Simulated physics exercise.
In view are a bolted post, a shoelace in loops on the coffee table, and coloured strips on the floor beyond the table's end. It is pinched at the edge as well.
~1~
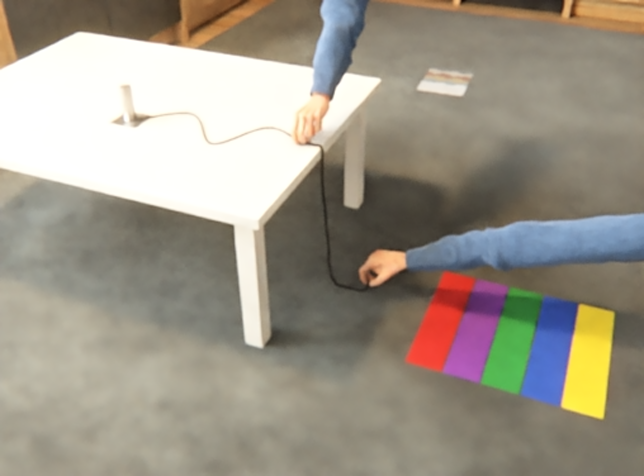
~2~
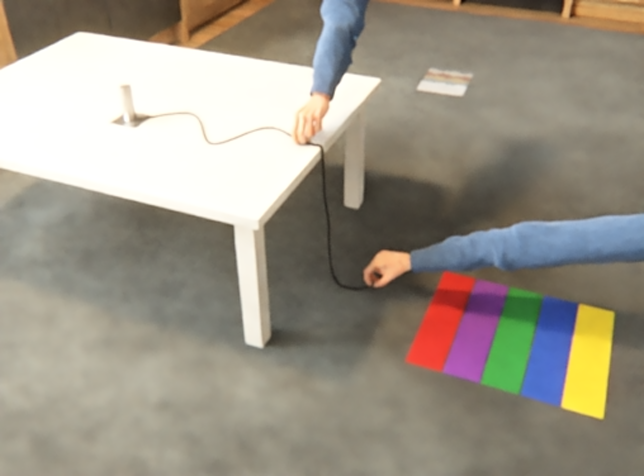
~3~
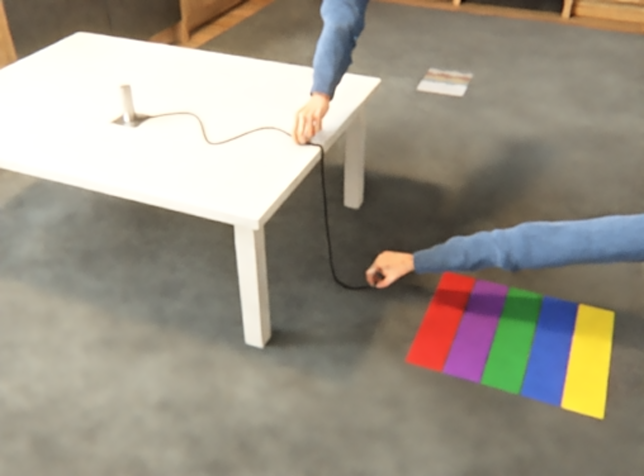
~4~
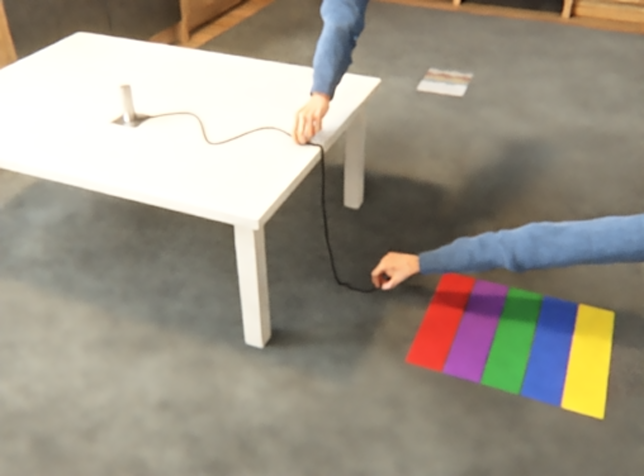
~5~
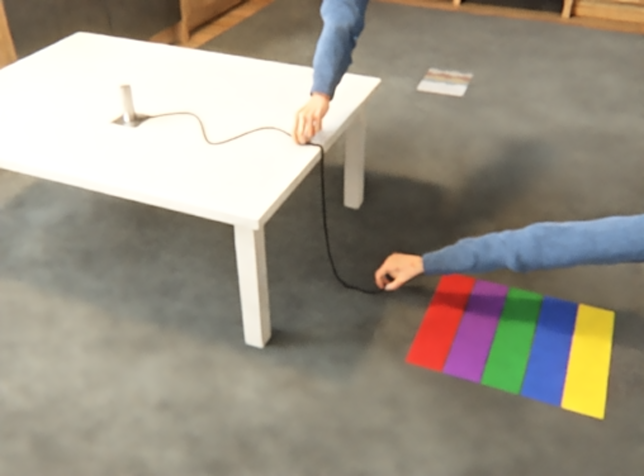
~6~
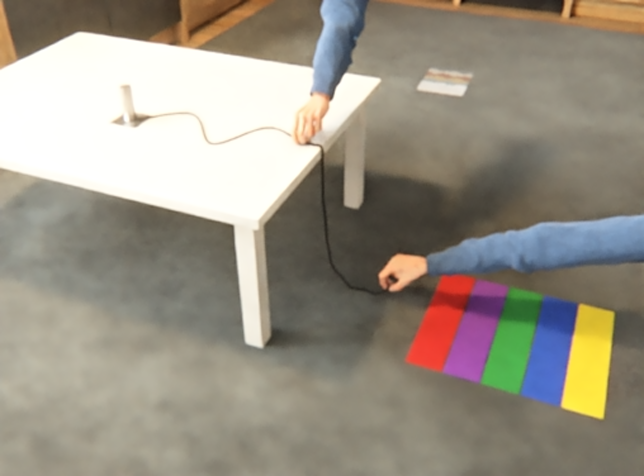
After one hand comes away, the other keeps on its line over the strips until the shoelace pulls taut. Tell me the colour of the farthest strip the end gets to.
The farthest it gets is blue.
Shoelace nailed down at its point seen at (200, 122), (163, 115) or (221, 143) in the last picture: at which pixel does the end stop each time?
It comes to rest around (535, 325), (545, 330) and (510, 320) respectively.
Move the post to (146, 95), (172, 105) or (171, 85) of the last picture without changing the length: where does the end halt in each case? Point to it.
The three places are (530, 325), (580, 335) and (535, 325), in that order.
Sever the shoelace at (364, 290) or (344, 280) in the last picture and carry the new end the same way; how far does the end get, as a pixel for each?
Case by case: Roughly (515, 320), then roughly (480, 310).
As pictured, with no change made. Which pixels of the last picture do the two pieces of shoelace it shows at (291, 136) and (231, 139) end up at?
Point one: (342, 171); point two: (274, 143).
Early on, end near (498, 316); over purple.
Midway, end near (534, 325); over green.
At the end of the slack, end near (557, 331); over blue. Over blue.
